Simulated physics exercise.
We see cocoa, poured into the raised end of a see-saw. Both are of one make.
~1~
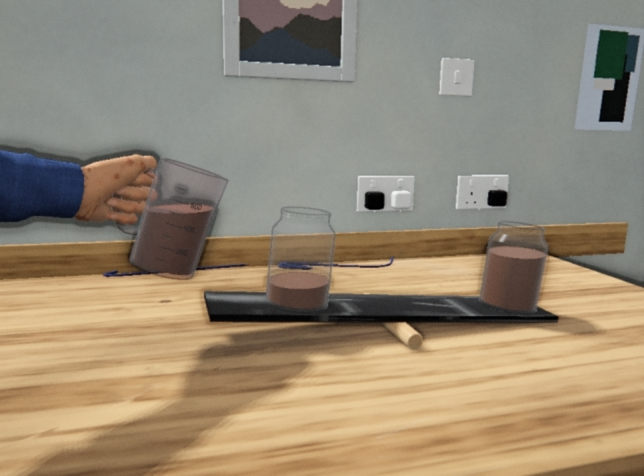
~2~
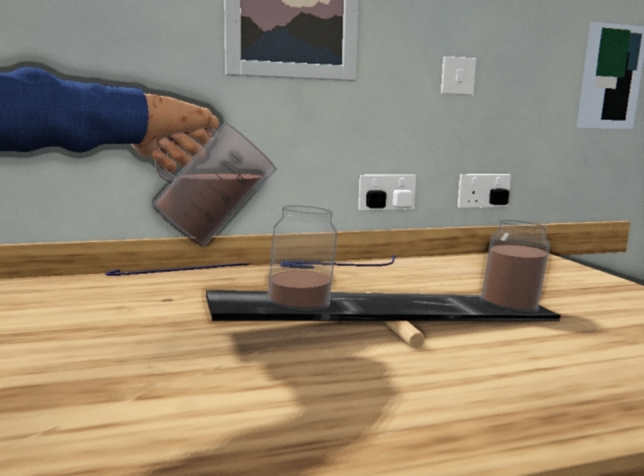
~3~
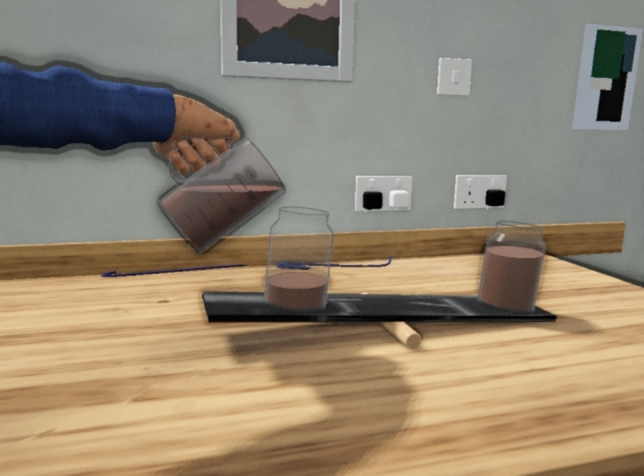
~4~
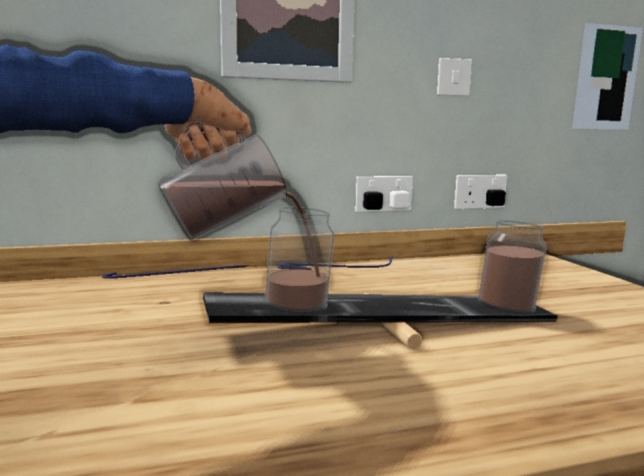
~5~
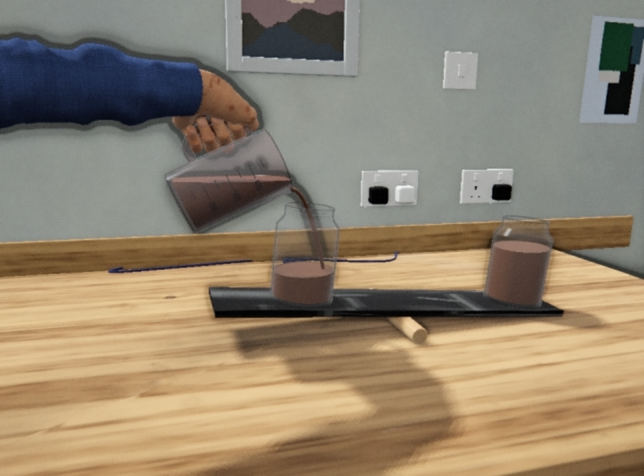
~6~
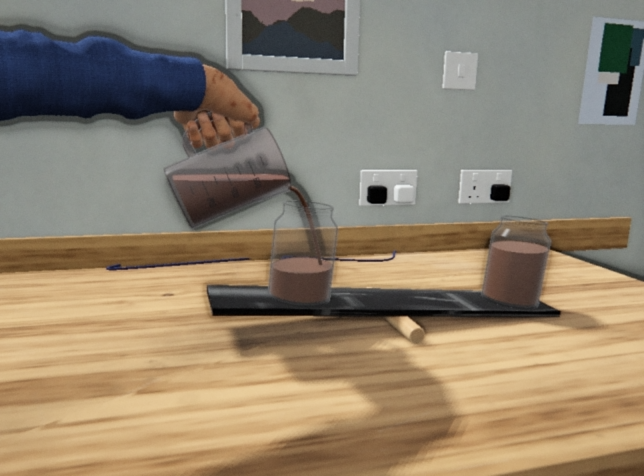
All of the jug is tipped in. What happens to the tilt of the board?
Its tilt stays the same.
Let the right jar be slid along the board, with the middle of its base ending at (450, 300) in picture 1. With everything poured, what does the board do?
Next it topples over.
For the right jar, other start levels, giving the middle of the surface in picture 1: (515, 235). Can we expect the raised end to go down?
Given that level, I'd expect it to stay unmoved.
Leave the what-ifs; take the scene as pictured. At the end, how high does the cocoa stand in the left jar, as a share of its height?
It comes up to around 75 percent.
A moment on, the left jar is about half full; the board leans as before.
Further on, the left jar is about two thirds full; the board leans as before.
When it is over, the left jar is about three quarters full; the board leans as before.
